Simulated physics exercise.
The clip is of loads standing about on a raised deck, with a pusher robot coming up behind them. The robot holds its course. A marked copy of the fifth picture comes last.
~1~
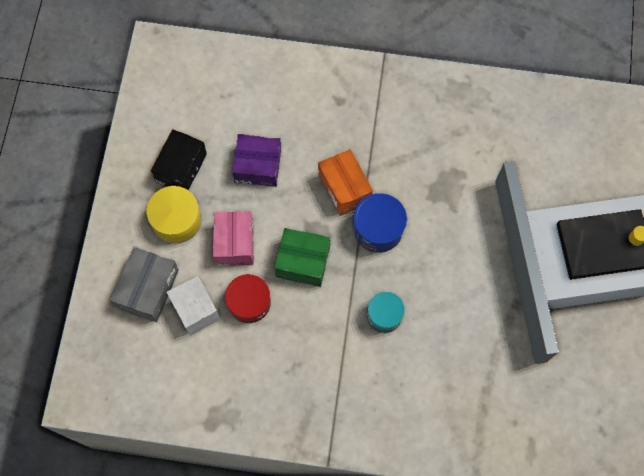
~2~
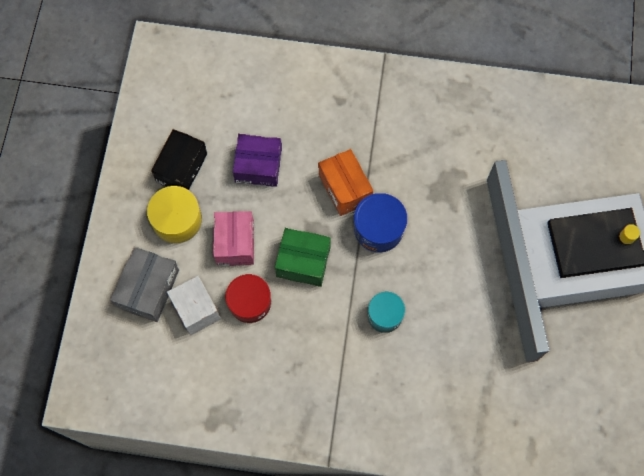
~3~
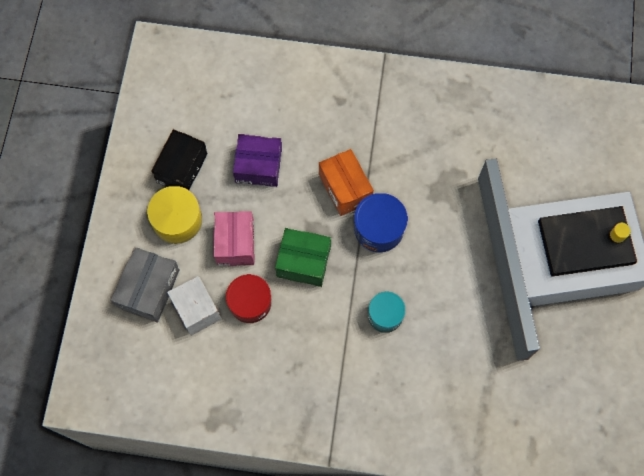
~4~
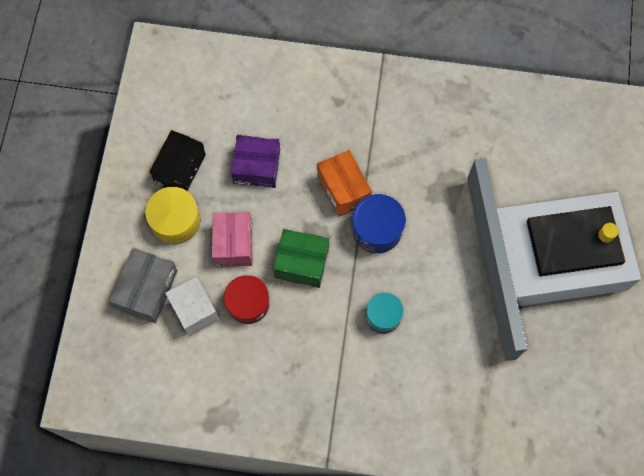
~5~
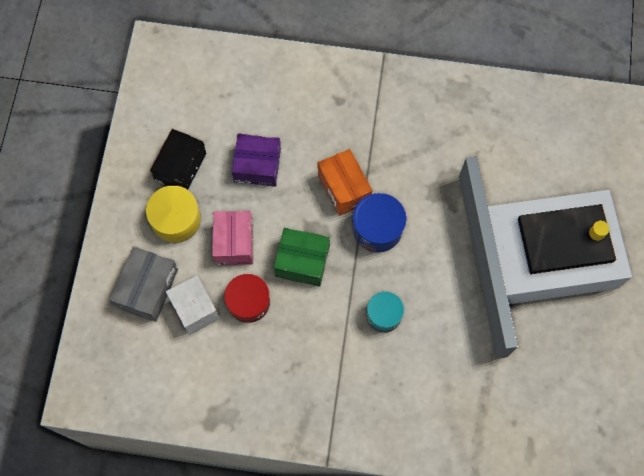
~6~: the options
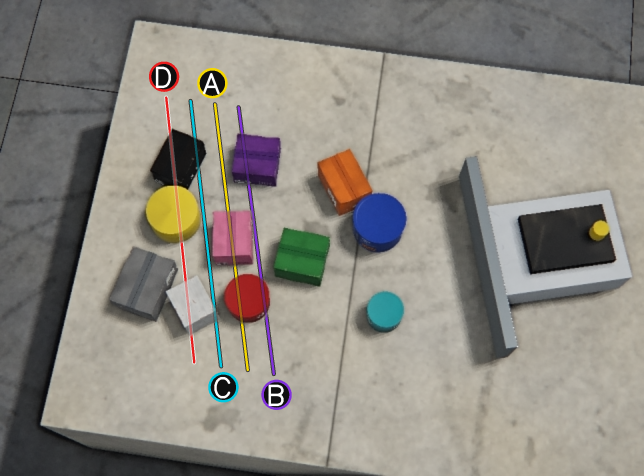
In this clip, colourful blocks and round pieces sit motionless on a pale slab while a grey machine with a wide front plate, on the right, slides slowly and steadily a short way left, leaving a gap between them.
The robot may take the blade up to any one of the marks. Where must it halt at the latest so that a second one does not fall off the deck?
Up to line D.
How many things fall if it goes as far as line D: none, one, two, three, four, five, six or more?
In all, one.
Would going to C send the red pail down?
No.
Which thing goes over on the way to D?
It is the black box.
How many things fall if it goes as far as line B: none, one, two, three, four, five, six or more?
In all, none.
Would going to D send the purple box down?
No.
On the marked copy, A at (230, 231); B at (255, 234); C at (205, 227); D at (179, 224).
With D. Early on, robot (447, 224); turquoise pail (363, 314); orange parcel (338, 179).
Further on, robot (334, 209); black box (154, 163); yellow canister (158, 214).
At the end, robot (248, 197); black box over the edge; purple box (112, 146); one fallen.
As for the rest, A is within the limit but short; B is within the limit but short; C is within the limit but short.
